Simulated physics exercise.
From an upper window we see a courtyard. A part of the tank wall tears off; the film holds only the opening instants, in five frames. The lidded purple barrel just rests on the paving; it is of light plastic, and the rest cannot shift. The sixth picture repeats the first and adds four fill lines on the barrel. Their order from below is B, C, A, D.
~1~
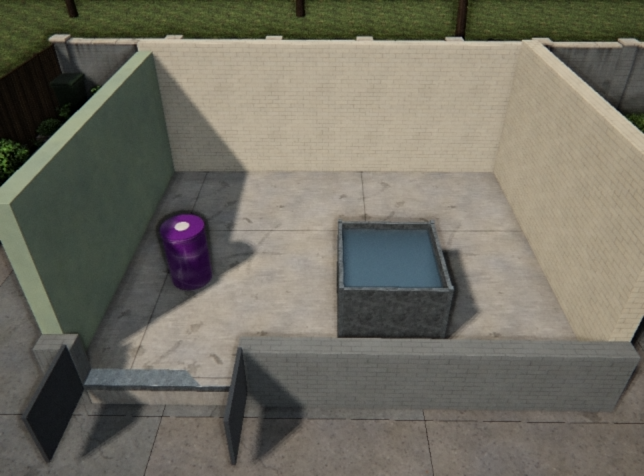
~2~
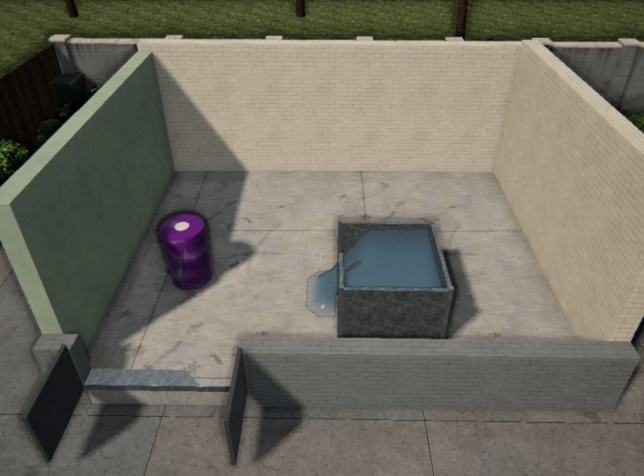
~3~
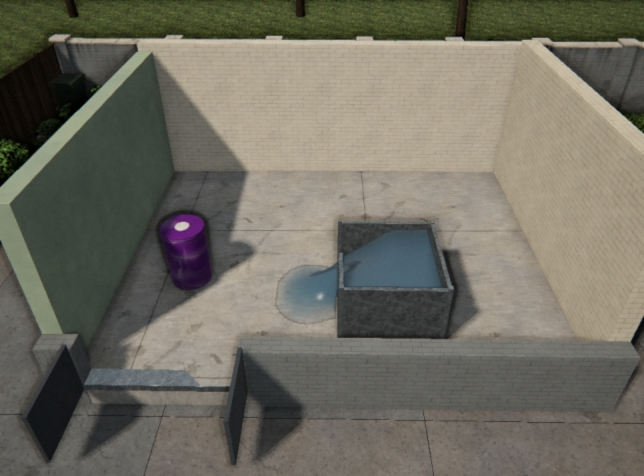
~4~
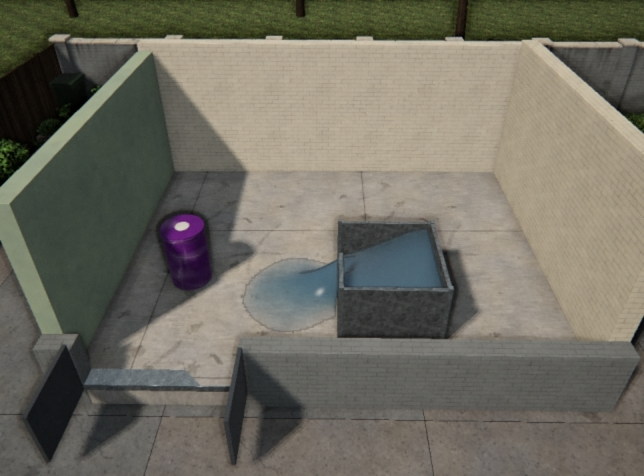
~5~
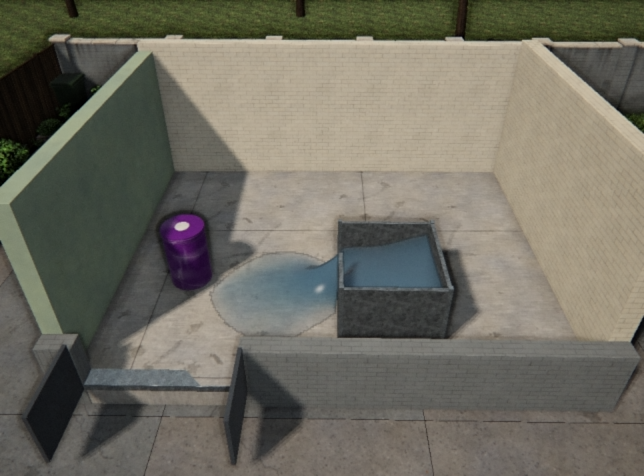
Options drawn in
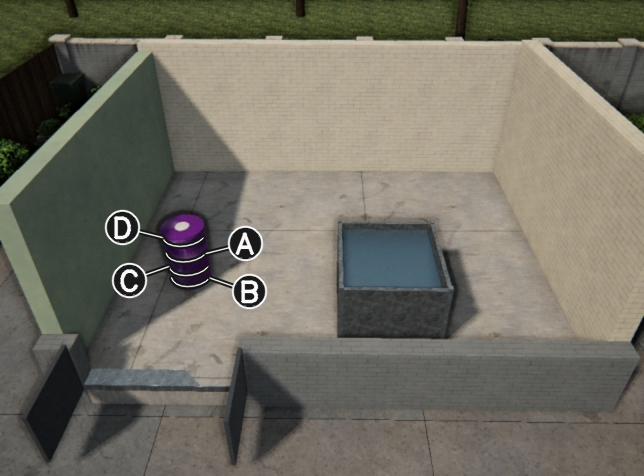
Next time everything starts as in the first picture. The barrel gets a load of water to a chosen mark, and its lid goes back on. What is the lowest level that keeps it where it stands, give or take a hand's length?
It is A.
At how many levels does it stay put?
Two.
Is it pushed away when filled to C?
Yes.
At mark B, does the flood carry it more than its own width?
Yes.
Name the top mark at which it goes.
The answer is C.
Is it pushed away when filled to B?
Yes, that goes wrong.
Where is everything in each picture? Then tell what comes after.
The first frame shows lid of the purple barrel at (183, 226); tank full, its middle at (390, 258); open gate at (160, 338).
In the second frame, 1 % of the ground wet, in view closest to the barrel at (316, 282).
In the third frame, 3 % of the ground wet, in view closest to the barrel at (284, 287).
In the fourth frame, 5 % of the ground wet, in view closest to the barrel at (258, 278).
The fifth frame shows lid of the purple barrel at (183, 226); 8 % of the ground wet, in view closest to the barrel at (219, 289).
On the marked copy, A at (182, 262); B at (187, 286); C at (185, 275); D at (179, 246); from the bottom up B, C, A, D.
For mark A, it does not move.
For mark B, it is pushed about its own width away.
For mark C, it is pushed about half its own width away.
For mark D, it does not move.
